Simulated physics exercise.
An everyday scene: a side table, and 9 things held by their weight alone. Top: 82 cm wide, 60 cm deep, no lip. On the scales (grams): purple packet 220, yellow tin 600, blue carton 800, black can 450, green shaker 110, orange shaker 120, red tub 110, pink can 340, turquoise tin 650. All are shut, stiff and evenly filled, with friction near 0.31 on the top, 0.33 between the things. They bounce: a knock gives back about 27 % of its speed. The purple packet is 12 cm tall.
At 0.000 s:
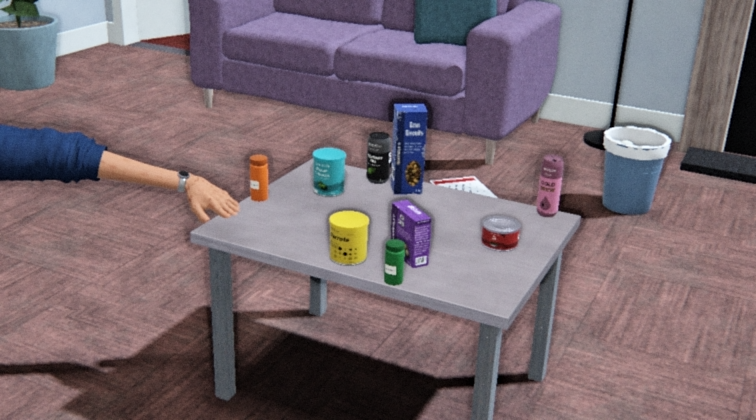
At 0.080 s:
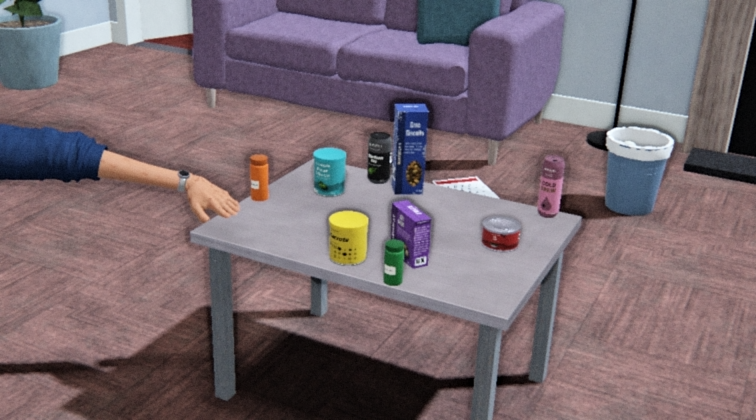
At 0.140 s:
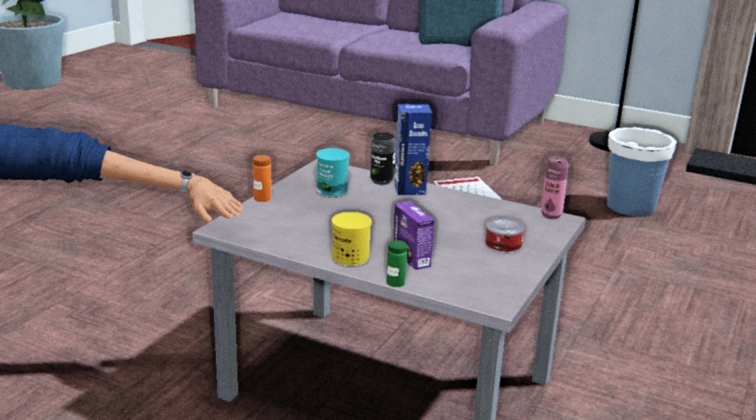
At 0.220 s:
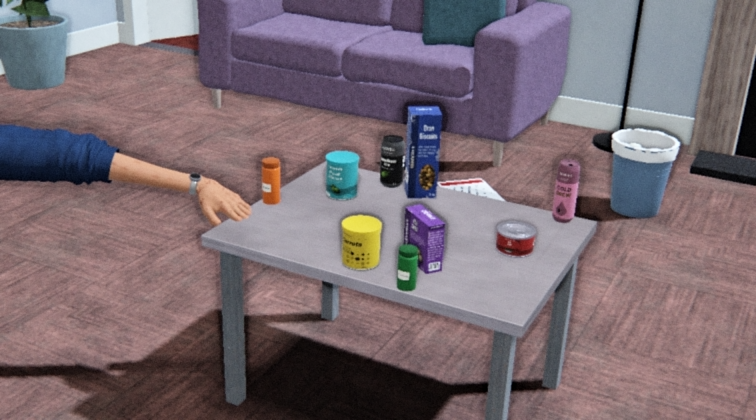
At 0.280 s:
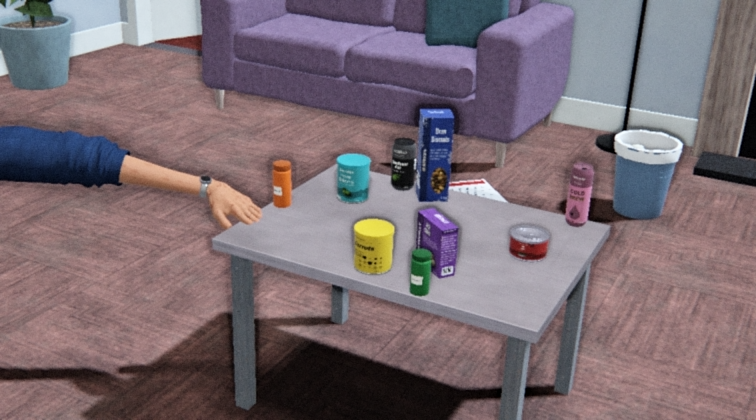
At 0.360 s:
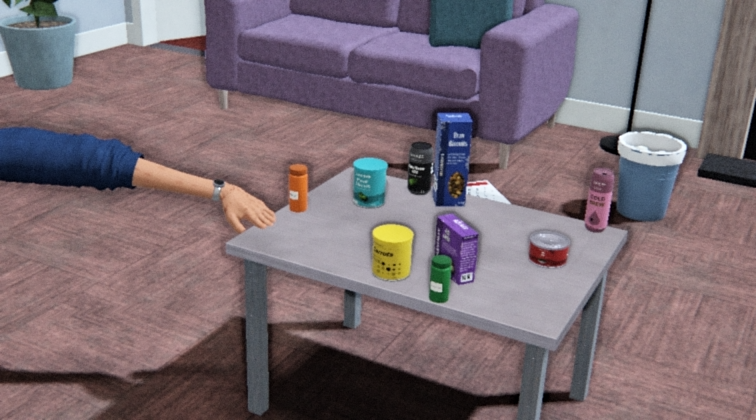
In a living room with a purple sofa, a hand rested on the corner of a small grey table crowded with tins, cartons and shakers, then the table slid slightly to the right, carrying everything along.
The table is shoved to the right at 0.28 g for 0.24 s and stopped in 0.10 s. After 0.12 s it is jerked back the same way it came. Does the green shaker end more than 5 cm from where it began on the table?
The green shaker stays put.
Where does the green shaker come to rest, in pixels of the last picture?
Around (394, 266).
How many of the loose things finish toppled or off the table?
0 of them.
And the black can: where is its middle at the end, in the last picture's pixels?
At about (384, 161).
After 0.46 s, table 11 cm from its start; green shaker moved 3 cm near (454, 283); pink can moved 4 cm; orange shaker moved 4 cm.
After 0.86 s, green shaker moved 2 cm near (401, 268); pink can moved 2 cm; orange shaker moved 2 cm.
After 0.96 s, things are still on the move.
In the end (1.5 s), all 9 under 5 cm from the start. At the end, from the last picture's camera, green shaker near (394, 266).
